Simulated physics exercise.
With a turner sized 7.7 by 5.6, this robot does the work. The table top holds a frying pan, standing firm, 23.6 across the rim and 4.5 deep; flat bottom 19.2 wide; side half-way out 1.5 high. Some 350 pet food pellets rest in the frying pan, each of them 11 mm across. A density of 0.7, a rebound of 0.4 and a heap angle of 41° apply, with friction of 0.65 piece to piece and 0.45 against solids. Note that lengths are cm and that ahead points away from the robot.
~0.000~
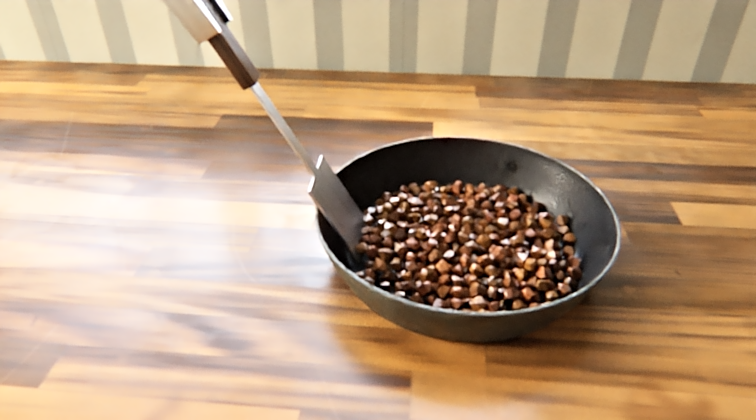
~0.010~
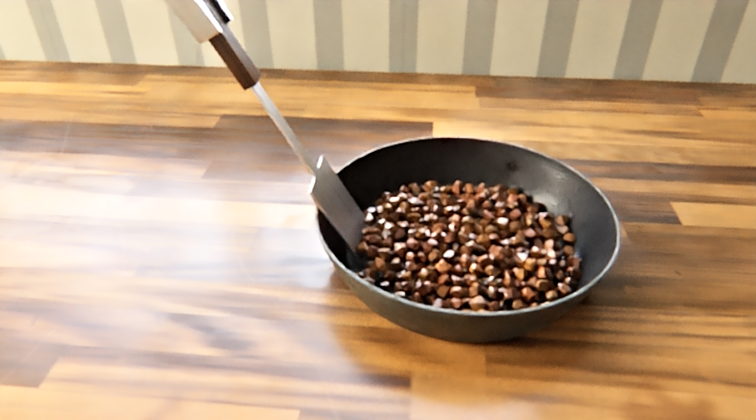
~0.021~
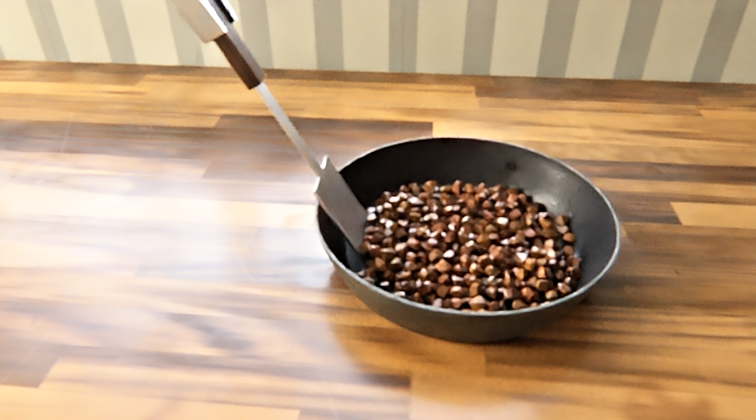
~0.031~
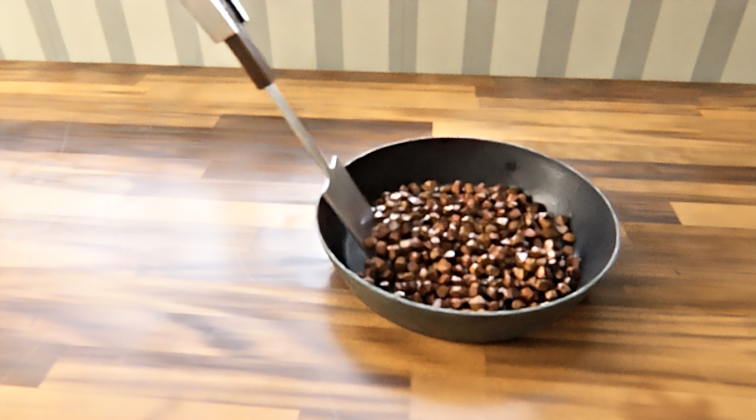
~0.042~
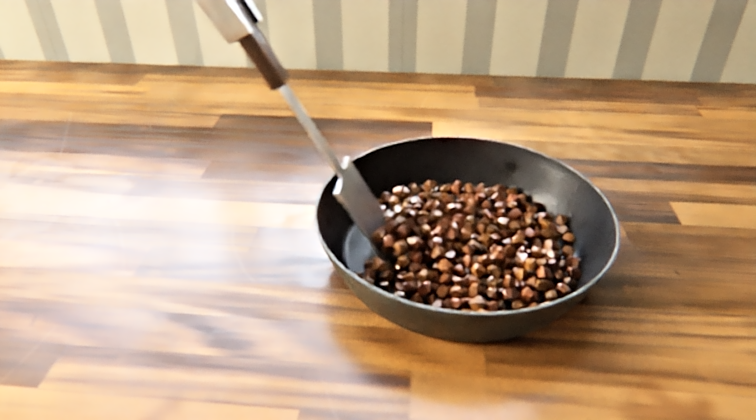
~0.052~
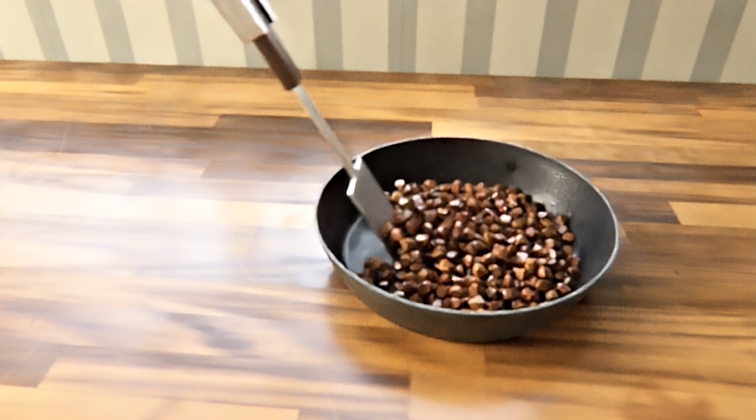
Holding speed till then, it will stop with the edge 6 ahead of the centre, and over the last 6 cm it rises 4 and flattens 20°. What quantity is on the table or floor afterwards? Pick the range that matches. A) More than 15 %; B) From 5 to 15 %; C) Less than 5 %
(B) From 5 to 15 %.
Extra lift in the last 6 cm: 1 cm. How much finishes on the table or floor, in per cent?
It comes to near 0 percent.
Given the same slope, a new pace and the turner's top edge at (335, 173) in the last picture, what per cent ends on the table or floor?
Expect some 0 per cent there.
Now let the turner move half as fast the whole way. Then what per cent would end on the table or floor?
Estimated share: Some 0 %.
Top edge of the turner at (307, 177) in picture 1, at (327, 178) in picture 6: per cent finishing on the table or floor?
0 per cent.
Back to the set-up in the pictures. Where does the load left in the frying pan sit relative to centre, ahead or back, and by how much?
Roughly 3.0 cm ahead of the centre.
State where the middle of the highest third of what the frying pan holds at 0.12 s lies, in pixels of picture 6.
It is centred at roughly (496, 230).
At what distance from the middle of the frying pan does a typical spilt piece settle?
The answer is around 26 cm.
After 0.09 s, sloping 61°, highest piece 6 above the table; 347 in the frying pan.
After 0.12 s, sloping 54°, highest piece 6 above the table; 347 in the frying pan.
After 0.34 s, sloping 41°, highest piece 4 above the table; 314 in the frying pan, 33 on the table or floor.
After 1.39 s, sloping 41°, highest piece 4 above the table; 314 in the frying pan, 33 on the table or floor.
At rest, 314 in the frying pan, 33 on the table or floor. That is 10 % on the table or floor.
